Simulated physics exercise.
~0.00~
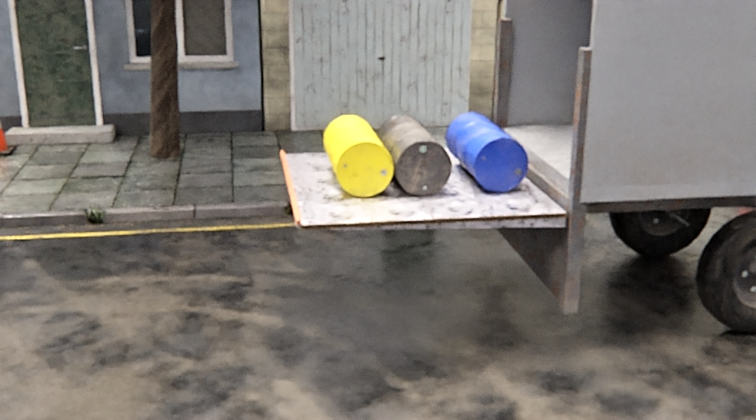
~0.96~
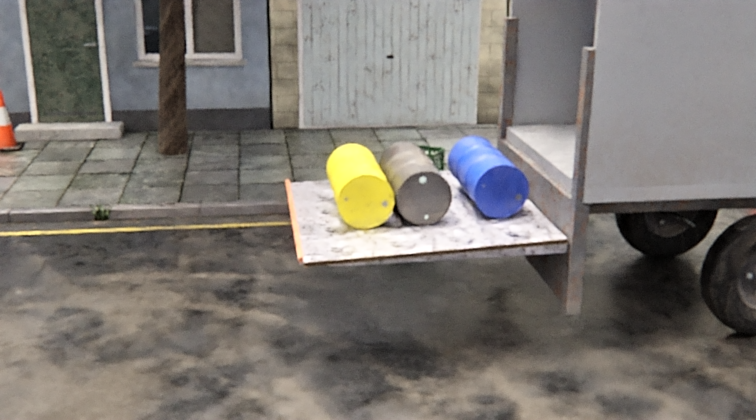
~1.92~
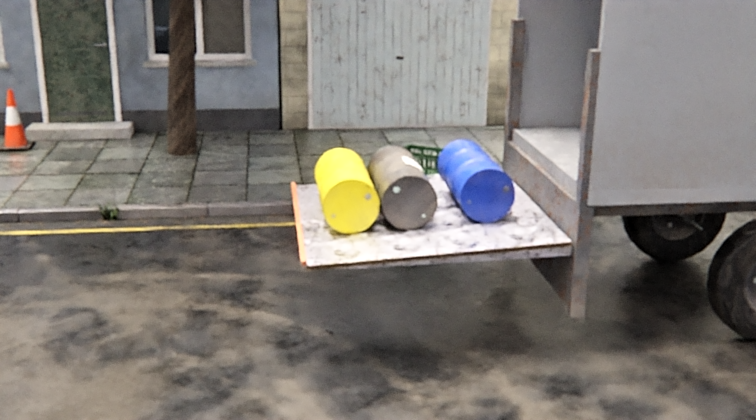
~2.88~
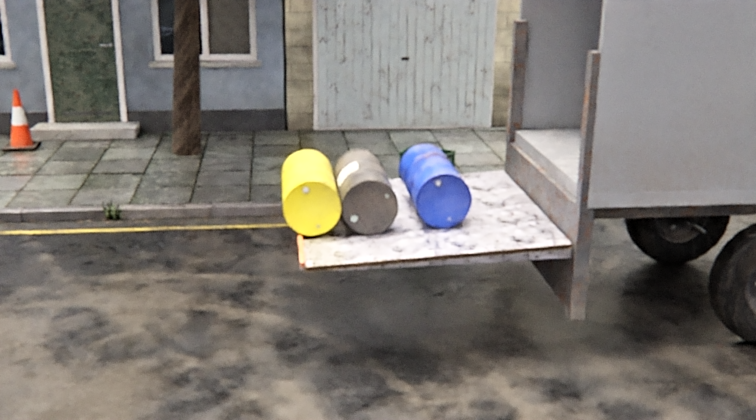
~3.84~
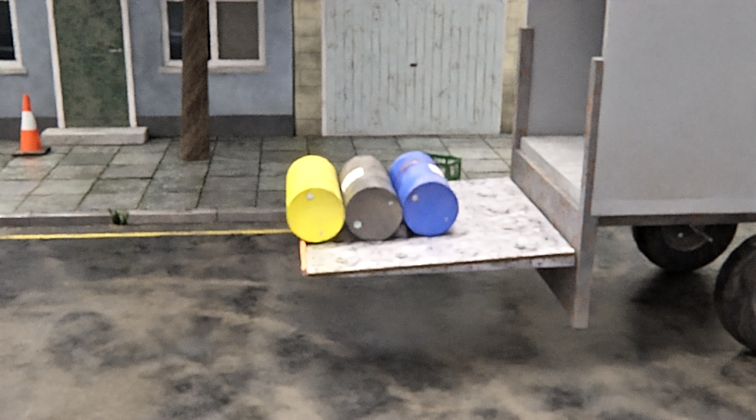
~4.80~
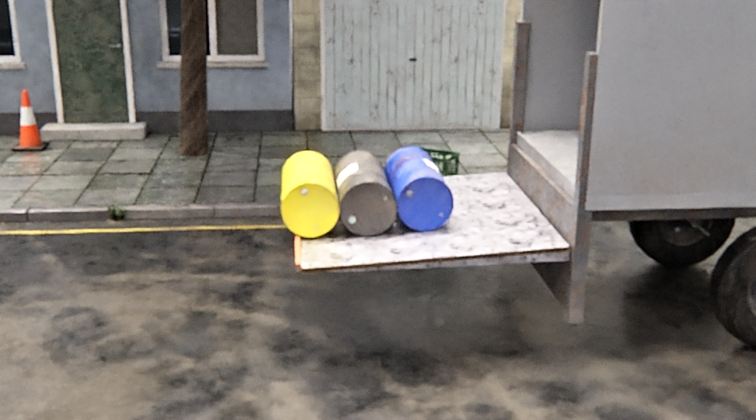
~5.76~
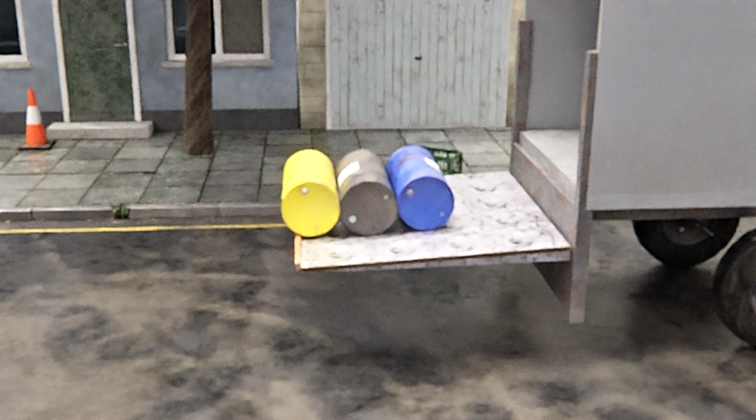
Three drums, yellow, grey and blue, sank a little on a lorry's lowered tail-lift, then rolled left as the platform tipped outwards, and they ended up resting side by side at its outer edge, with none going over.
